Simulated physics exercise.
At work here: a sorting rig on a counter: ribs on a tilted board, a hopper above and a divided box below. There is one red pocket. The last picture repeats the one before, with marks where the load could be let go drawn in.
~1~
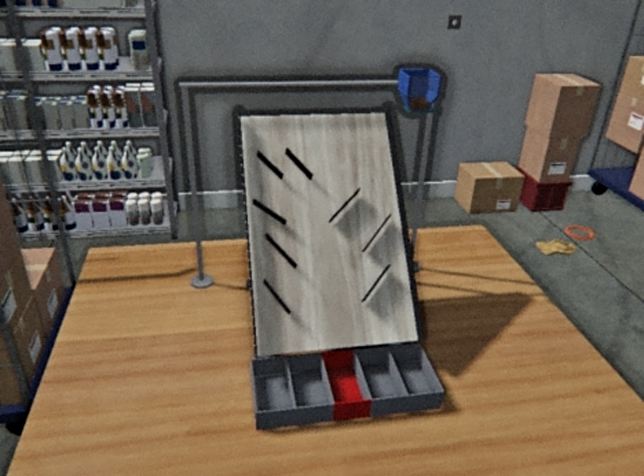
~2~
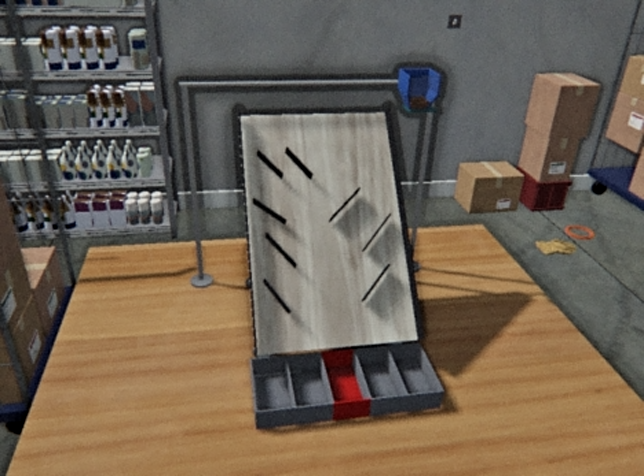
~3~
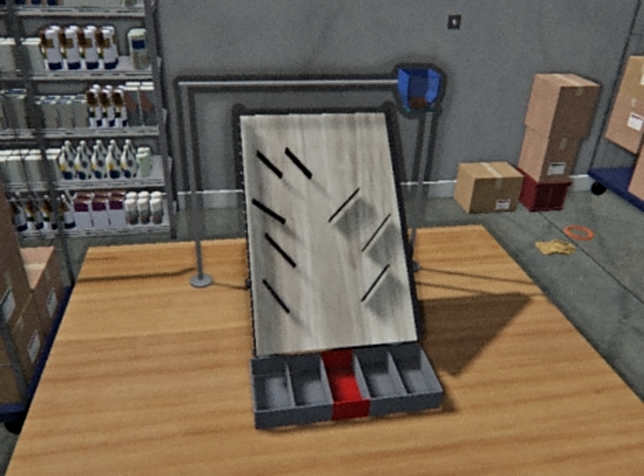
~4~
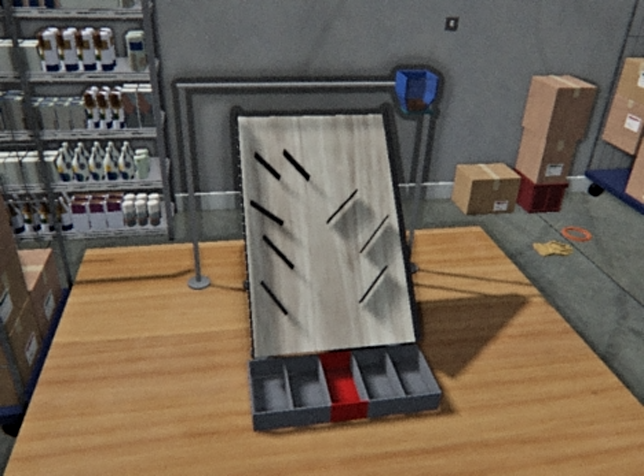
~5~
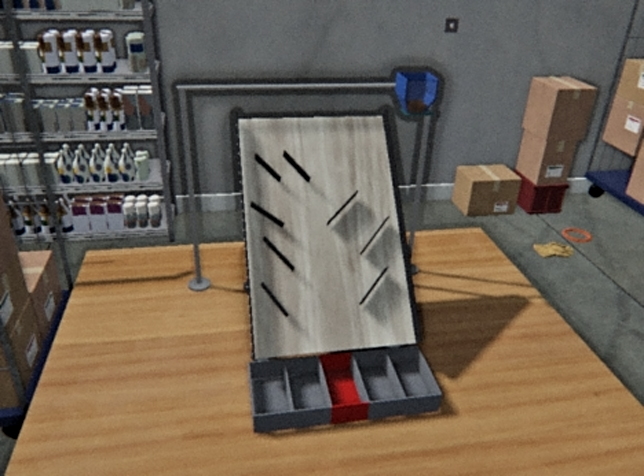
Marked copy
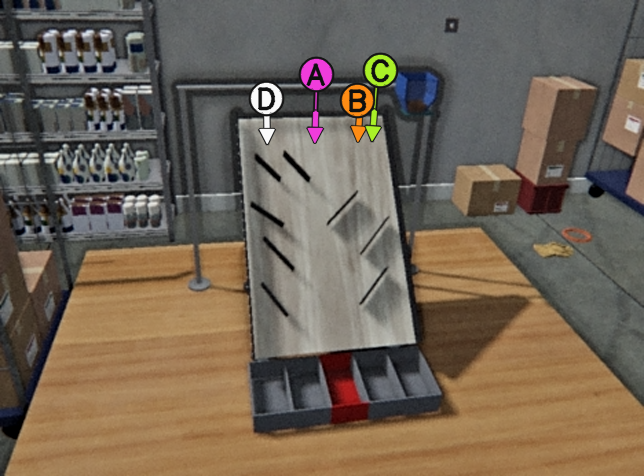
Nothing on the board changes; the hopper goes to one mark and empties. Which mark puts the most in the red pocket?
Choose D.
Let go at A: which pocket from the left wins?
The second.
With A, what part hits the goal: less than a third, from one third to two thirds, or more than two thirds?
Mark A gives less than a third.
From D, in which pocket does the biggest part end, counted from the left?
It is the third one.
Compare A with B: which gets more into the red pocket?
It is B.
On the marked copy, mark A meets the board at (315, 137); mark B meets the board at (358, 136); mark C meets the board at (372, 135); mark D meets the board at (267, 138).
With A, a small part in the red pocket, most in other pockets, a small part outside the box.
With B, about a third in the red pocket, about half in other pockets, a small part outside the box.
With C, about a third in the red pocket, about half in other pockets, a small part outside the box.
With D, about two thirds in the red pocket, about a quarter in other pockets, a small part outside the box.
